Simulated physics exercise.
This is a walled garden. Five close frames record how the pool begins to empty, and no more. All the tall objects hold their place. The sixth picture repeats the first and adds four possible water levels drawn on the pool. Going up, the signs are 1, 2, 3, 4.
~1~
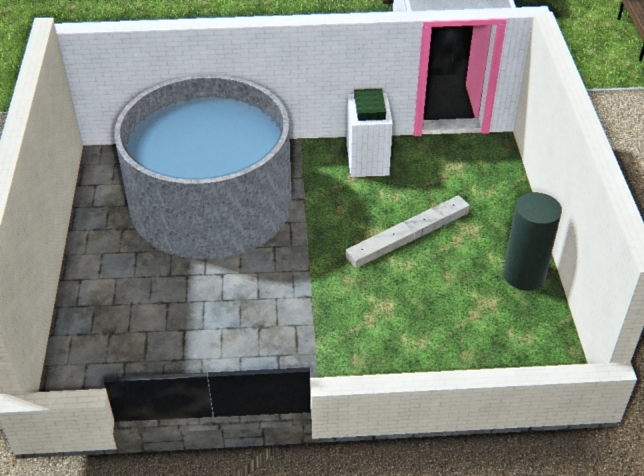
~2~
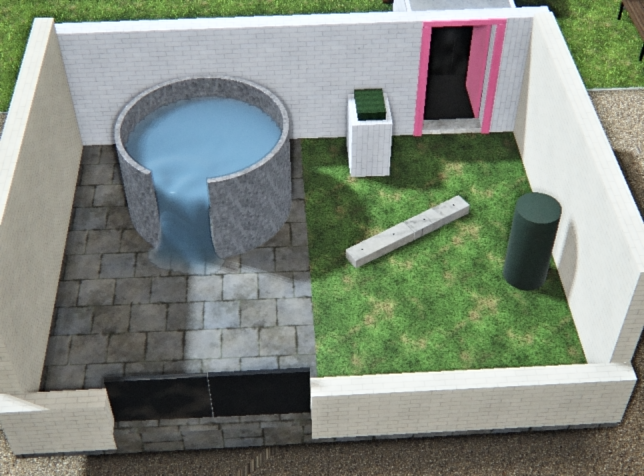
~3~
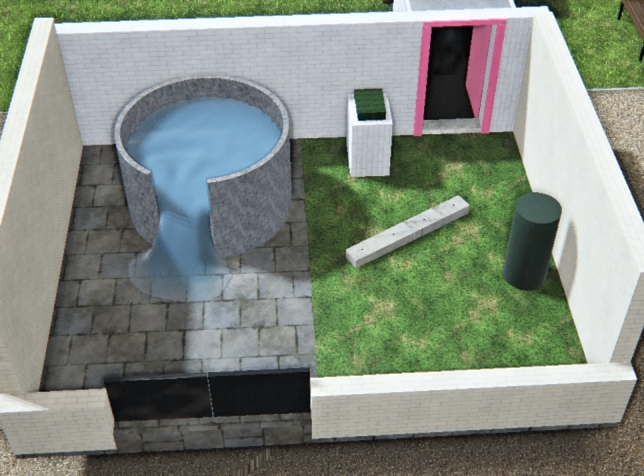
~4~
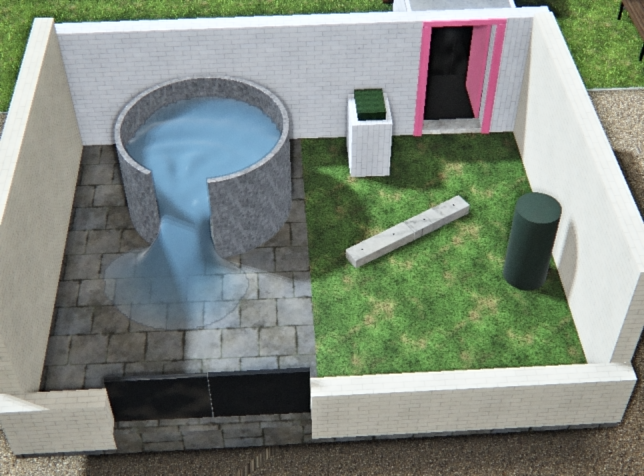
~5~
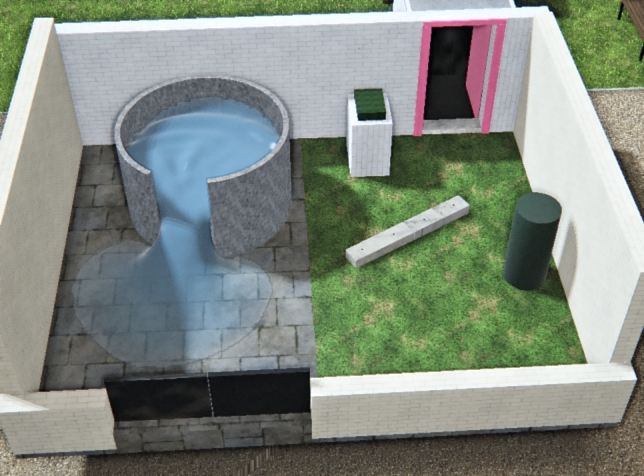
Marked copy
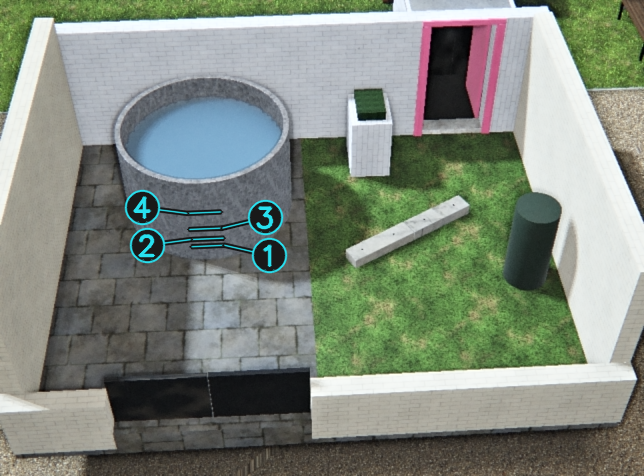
A walled garden, half grey paving and half grass, is seen from above through a still camera. A round grey stone pool of blue water stands on the paving at left, with a white planter, a pale beam, a dark green cylinder and a pink doorway to the right and a black gate at the front. The pool's front opens in a gap, and water pours out and spreads forward across the paving.
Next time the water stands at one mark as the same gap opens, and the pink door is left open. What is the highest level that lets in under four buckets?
That is line 4.
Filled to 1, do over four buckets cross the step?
No, not at all.
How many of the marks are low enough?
All of them.
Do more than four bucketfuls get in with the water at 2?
No, that is safe.
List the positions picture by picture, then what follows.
Water in the pool at rest, its middle at (204, 144); foot of the pink doorway at (451, 133); shut gate at (209, 381).
Water covers 1 % of the ground and shows as far out as (216, 267).
Water covers 3 % of the ground and shows as far out as (149, 290).
Water covers 7 % of the ground and shows as far out as (156, 323).
Water covers 13 % of the ground and shows as far out as (104, 340).
On the marked copy, 1 at (208, 246); 2 at (207, 238); 3 at (205, 228); 4 at (203, 212); from the bottom up 1, 2, 3, 4.
With 1, nothing gets over.
With 2, nothing gets over.
With 3, nothing gets over.
With 4, a bucket or two gets in.
